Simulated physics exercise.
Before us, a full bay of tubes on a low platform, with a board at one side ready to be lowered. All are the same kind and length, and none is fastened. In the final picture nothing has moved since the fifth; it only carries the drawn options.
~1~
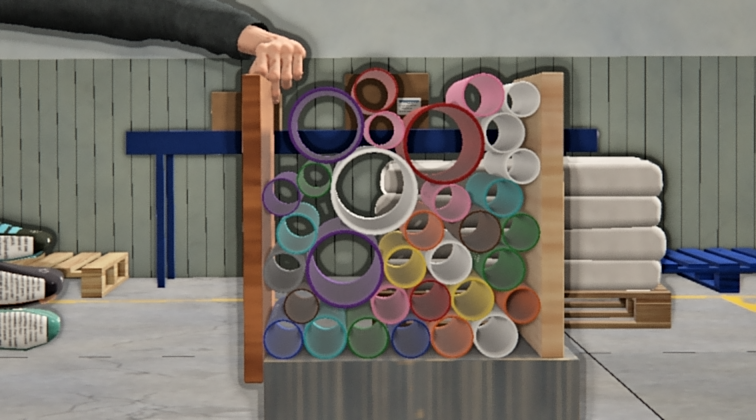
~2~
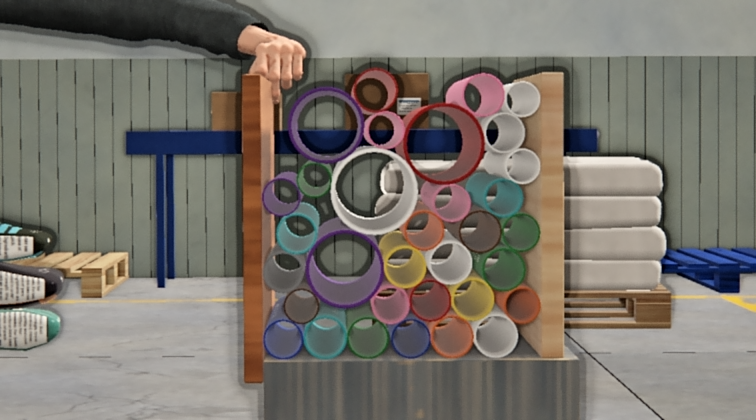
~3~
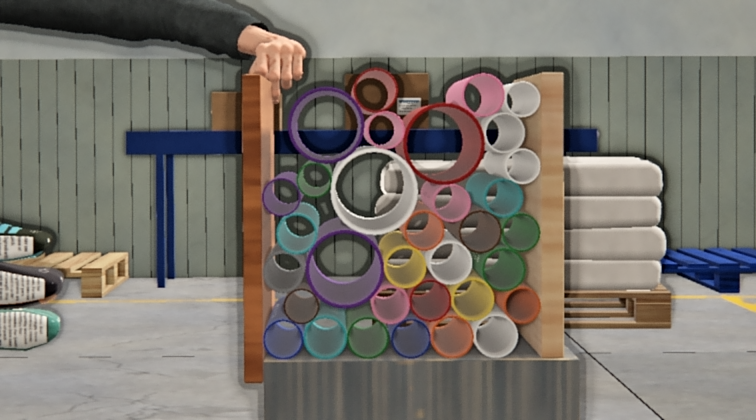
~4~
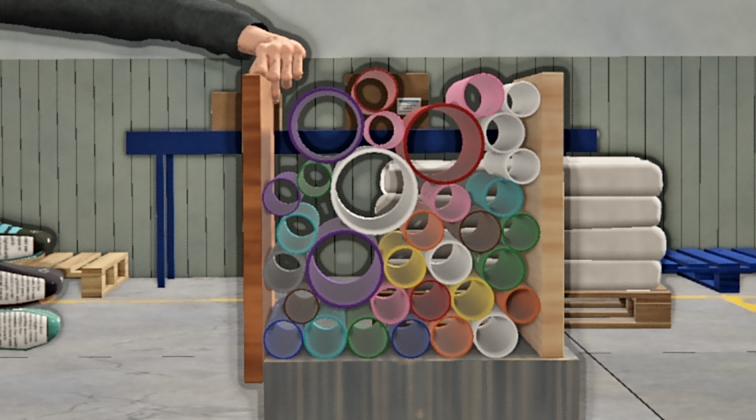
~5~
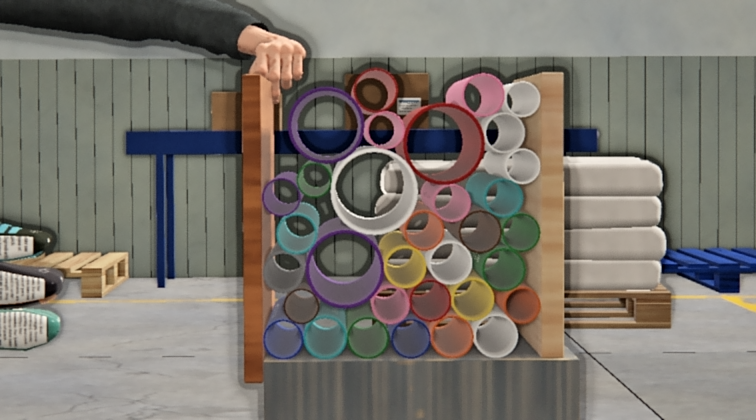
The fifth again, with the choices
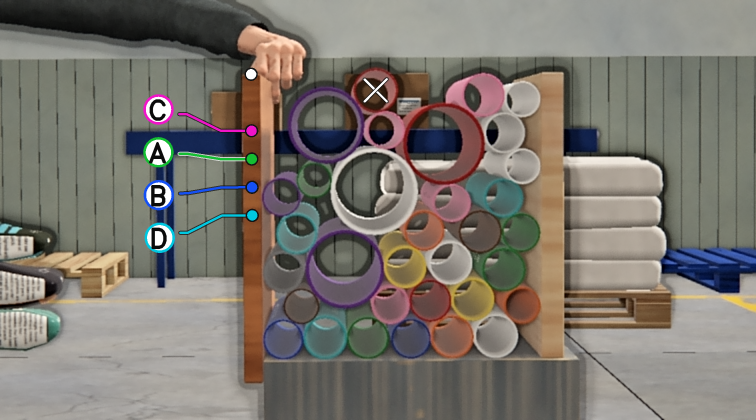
A hand at the end of a dark-sleeved arm rests on top of an upright reddish-brown board, seen from the front in a warehouse-like room. Purple, white, red, green, yellow and other coloured tubes are stacked on a low grey platform between it and a paler board on the right, with pallets and white sacks behind. Nothing visibly moves, and the view stays still.
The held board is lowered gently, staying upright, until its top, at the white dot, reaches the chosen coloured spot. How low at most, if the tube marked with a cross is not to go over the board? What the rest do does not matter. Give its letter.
Down to D.
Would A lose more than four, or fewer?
Fewer than four.
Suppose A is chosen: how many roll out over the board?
With A, none.
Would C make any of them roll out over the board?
No, at C.
On the marked copy, A at (252, 159); B at (252, 188); C at (252, 131); D at (252, 216); the cross at (376, 90); the white dot at (251, 74).
With D. Early on, top of the board (262, 146).
Further on, top of the board (262, 215).
At the end, top of the board (262, 215), one out over the board, the crossed one still inside.
As for the rest, A keeps the crossed one inside; B keeps the crossed one inside; C keeps the crossed one inside.
